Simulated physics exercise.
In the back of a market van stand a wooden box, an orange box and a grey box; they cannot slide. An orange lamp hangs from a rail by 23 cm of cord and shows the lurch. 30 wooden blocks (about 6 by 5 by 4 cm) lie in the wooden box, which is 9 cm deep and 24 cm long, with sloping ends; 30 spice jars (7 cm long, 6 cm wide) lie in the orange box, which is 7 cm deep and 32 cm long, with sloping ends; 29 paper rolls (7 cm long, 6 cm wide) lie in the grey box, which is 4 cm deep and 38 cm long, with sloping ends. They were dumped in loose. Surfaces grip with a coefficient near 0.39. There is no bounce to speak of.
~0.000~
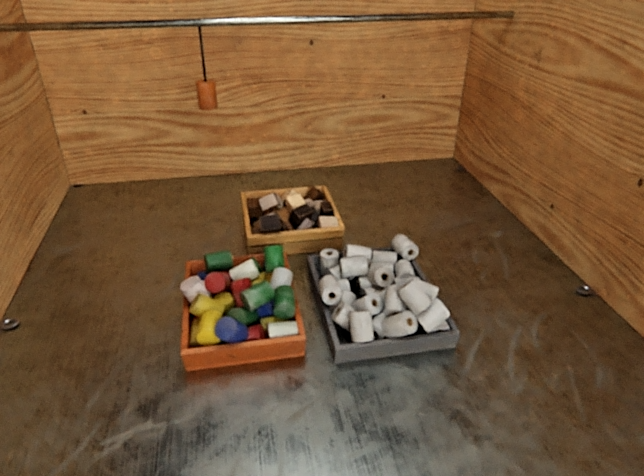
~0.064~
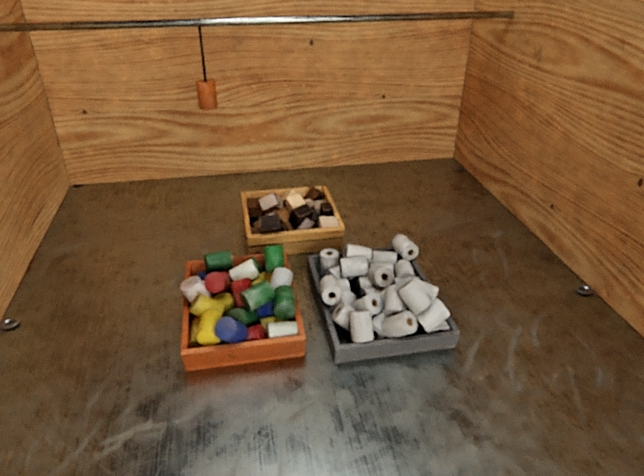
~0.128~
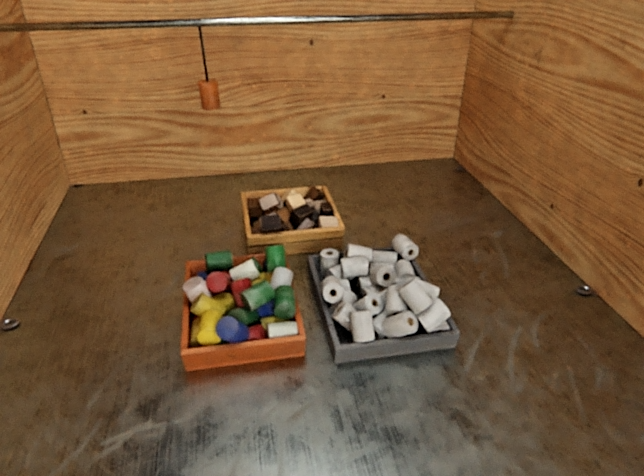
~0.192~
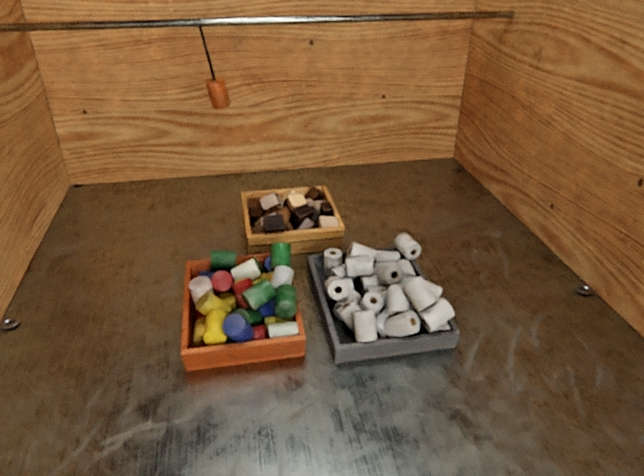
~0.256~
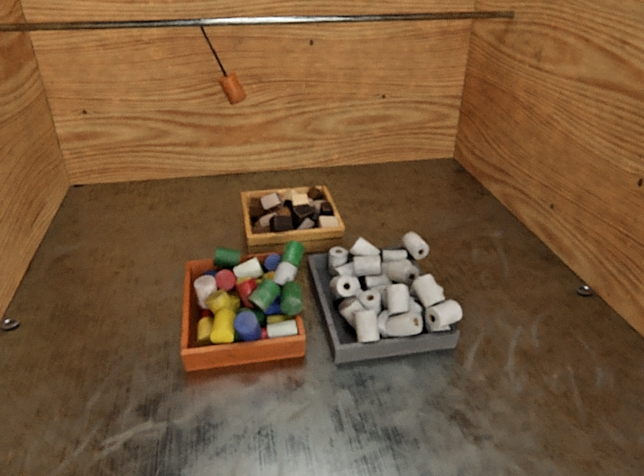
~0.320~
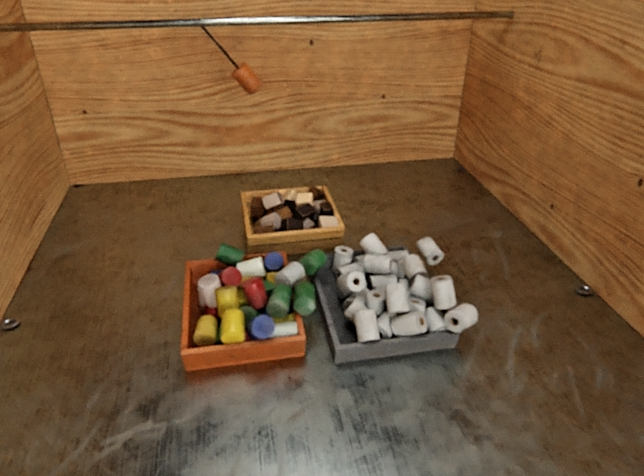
An orange lamp swings rightward on its cord, then the loose pieces in three boxes shift right.
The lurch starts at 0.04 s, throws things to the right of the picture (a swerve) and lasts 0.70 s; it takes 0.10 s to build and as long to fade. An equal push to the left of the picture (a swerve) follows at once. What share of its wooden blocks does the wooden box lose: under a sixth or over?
It sheds less than a sixth of them.
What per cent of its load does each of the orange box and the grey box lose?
Orange box 35, grey box 35 per cent.
After 0.60 s, wooden box 30 in, 0 out, orange box 25 in, 5 out and grey box 23 in, 6 out.
After 0.94 s, wooden box 30 in, 0 out, orange box 22 in, 8 out and grey box 21 in, 8 out.
After 1.42 s, wooden box 30 in, 0 out, orange box 19 in, 11 out and grey box 19 in, 10 out.
Outcome (at 2.04 s), wooden box 30 in, 0 out, orange box 20 in, 10 out and grey box 19 in, 10 out. Asked share, 0 of 30, 0 per cent.
